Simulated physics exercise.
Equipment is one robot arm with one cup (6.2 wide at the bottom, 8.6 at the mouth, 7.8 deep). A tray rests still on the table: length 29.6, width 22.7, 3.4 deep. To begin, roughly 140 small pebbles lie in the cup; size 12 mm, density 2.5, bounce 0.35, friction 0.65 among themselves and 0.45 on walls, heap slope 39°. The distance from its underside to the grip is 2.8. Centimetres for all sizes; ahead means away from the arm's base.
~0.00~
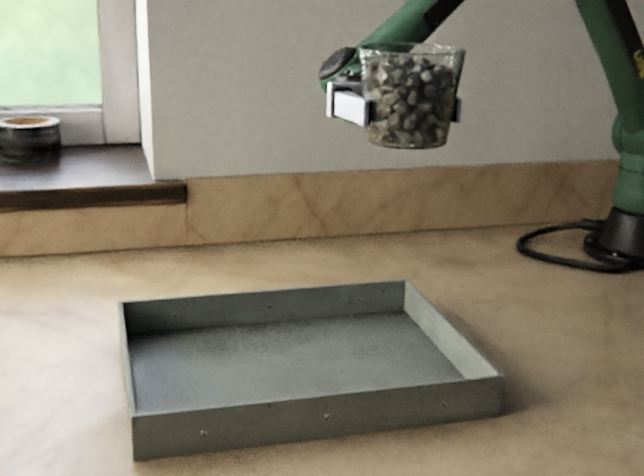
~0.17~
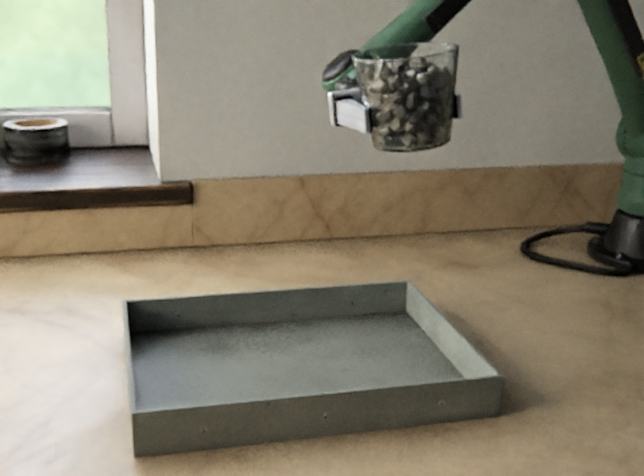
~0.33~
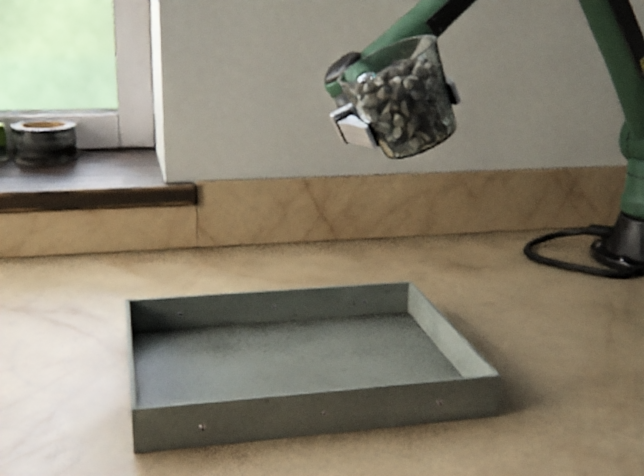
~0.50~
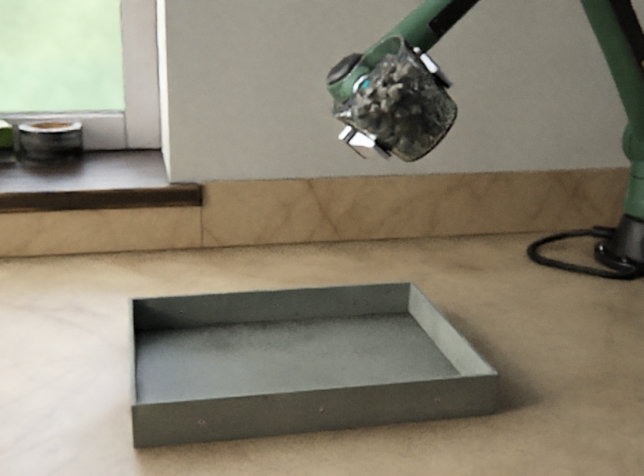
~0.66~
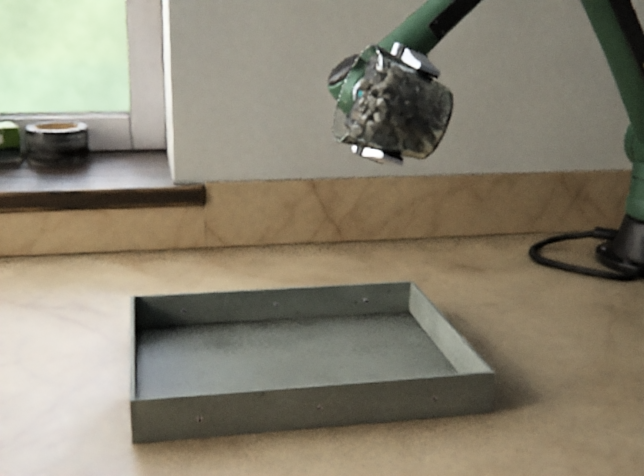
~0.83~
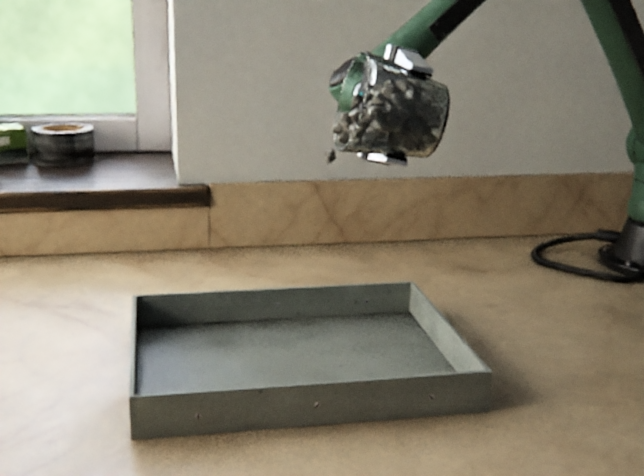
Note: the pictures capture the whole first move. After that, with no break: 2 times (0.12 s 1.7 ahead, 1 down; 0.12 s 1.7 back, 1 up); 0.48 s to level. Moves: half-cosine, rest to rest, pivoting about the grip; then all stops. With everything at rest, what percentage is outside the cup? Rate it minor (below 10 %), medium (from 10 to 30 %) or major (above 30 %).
Rated: Medium.
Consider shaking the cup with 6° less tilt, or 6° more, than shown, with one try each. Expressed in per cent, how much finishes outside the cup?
It would be around 5 and 25 per cent.
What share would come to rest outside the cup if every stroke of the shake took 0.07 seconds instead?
It would be some 30 %.
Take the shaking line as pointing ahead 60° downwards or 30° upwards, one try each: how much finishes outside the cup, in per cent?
Some 5 and 30 per cent.
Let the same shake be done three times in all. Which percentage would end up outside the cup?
Estimate: Around 20 %.
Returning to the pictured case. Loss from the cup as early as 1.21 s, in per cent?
Around 10 percent at that moment.
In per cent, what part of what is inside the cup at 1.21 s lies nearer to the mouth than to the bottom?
My estimate is near 50 per cent.
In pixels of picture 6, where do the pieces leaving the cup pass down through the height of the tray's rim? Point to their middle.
(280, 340).
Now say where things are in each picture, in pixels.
In the first picture, cup middle at (409, 97), level; upper third of the load around (408, 77), from x 370 to 450, top at y 65; 138 in the cup.
In the second picture, cup middle at (409, 99), tilted 7° forward; upper third of the load around (409, 80), from x 370 to 445, top at y 65.
In the third picture, cup middle at (404, 102), tilted 26° forward; upper third of the load around (407, 83), from x 360 to 445, top at y 65.
In the fourth picture, cup middle at (400, 106), tilted 50° forward; upper third of the load around (403, 88), from x 355 to 440, top at y 70.
In the fifth picture, cup middle at (396, 109), tilted 69° forward; upper third of the load around (397, 90), from x 355 to 440, top at y 70.
In the sixth picture, cup middle at (395, 112), tilted 76° forward; upper third of the load around (400, 99), from x 330 to 435, top at y 85; 137 in the cup, 1 in flight or on a rim.
After 1.21 s, tilted 76° forward, highest piece 25 above the table; 124 in the cup, 9 in the tray, 5 in flight or on a rim.
After 1.60 s, tilted 26° forward, highest piece 28 above the table; 117 in the cup, 21 in the tray.
After 1.99 s, level, highest piece 29 above the table; 117 in the cup, 21 in the tray.
After 3.04 s, level, highest piece 29 above the table; 117 in the cup, 21 in the tray.
At rest, 117 in the cup, 21 in the tray. That is 15 % outside the cup.
